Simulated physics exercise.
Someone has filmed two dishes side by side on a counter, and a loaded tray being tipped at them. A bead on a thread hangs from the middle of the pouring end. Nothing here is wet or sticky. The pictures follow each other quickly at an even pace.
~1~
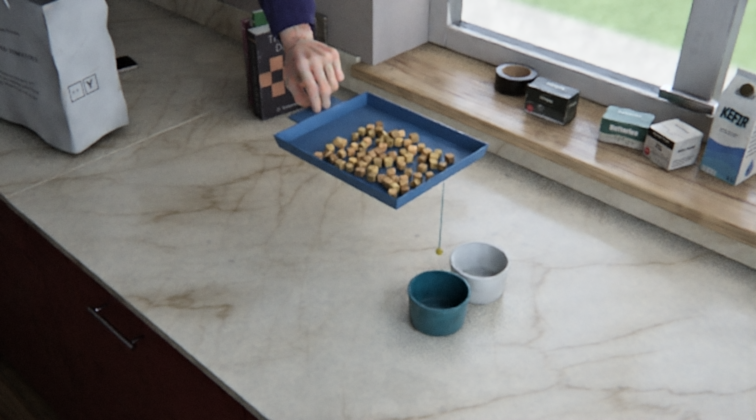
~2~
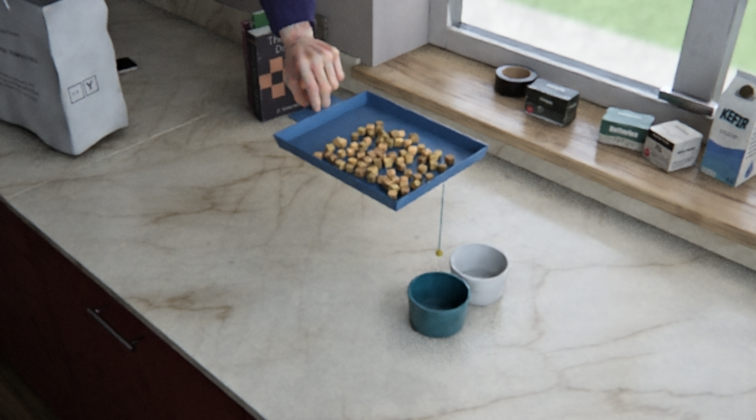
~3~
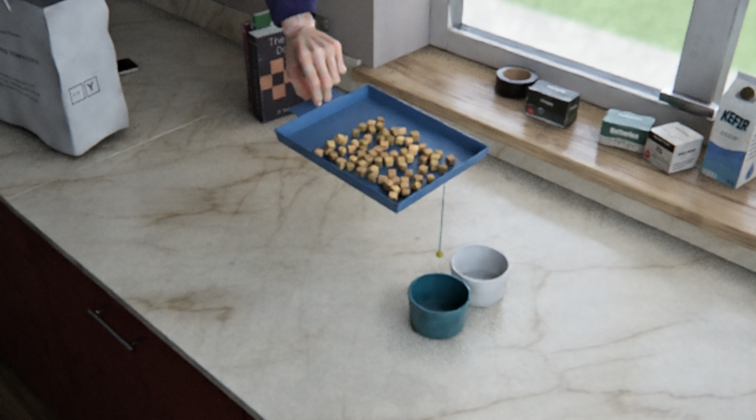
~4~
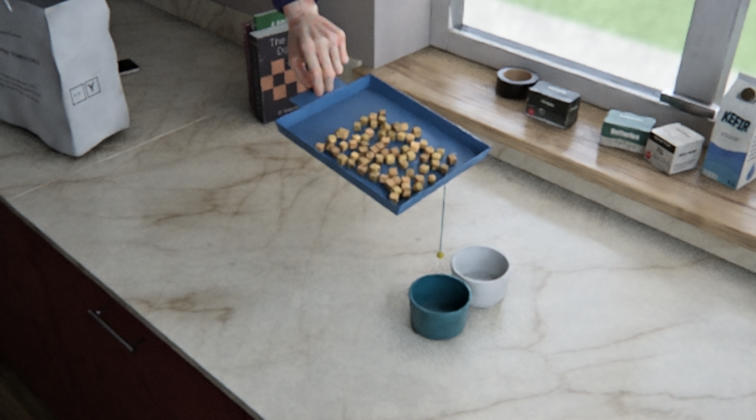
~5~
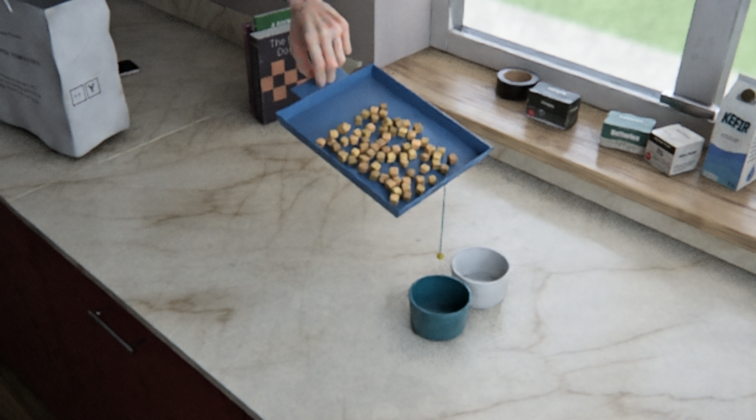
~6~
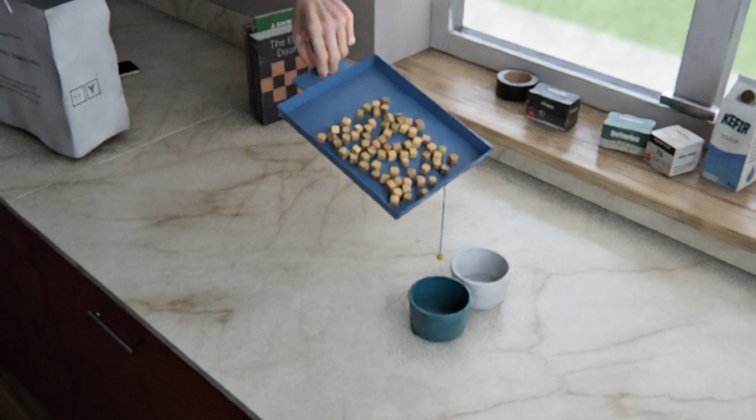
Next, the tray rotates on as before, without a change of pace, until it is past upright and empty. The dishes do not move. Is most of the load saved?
The two hold only the smaller part of the load.
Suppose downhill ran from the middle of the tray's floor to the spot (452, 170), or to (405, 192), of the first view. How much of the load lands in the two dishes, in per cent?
In turn 30 and 30 in a hundred.
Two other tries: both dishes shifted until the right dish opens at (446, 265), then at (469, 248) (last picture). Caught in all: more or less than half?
In turn: The smaller part; below a half.
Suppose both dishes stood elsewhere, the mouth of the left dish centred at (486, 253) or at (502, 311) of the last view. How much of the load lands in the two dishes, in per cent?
Near 0 % and 10 %.
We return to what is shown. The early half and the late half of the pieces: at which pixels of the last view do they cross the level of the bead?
At about (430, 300), then at (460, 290).
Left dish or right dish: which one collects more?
It is the left one.
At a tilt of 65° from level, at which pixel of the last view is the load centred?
Roughly at (417, 171).
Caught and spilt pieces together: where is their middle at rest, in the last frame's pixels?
Close to (448, 332).
Soon, tray tipped steeply; all on the tray.
A while on, tray tipped past a quarter turn; nearly all on the tray; a stray few in the air.
Towards the end, tray tipped past a quarter turn; about a third in the left dish; a small part in the right dish; about two thirds outside both.
Finally, tray tipped past a quarter turn; about a third in the left dish; a small part in the right dish; about two thirds outside both.
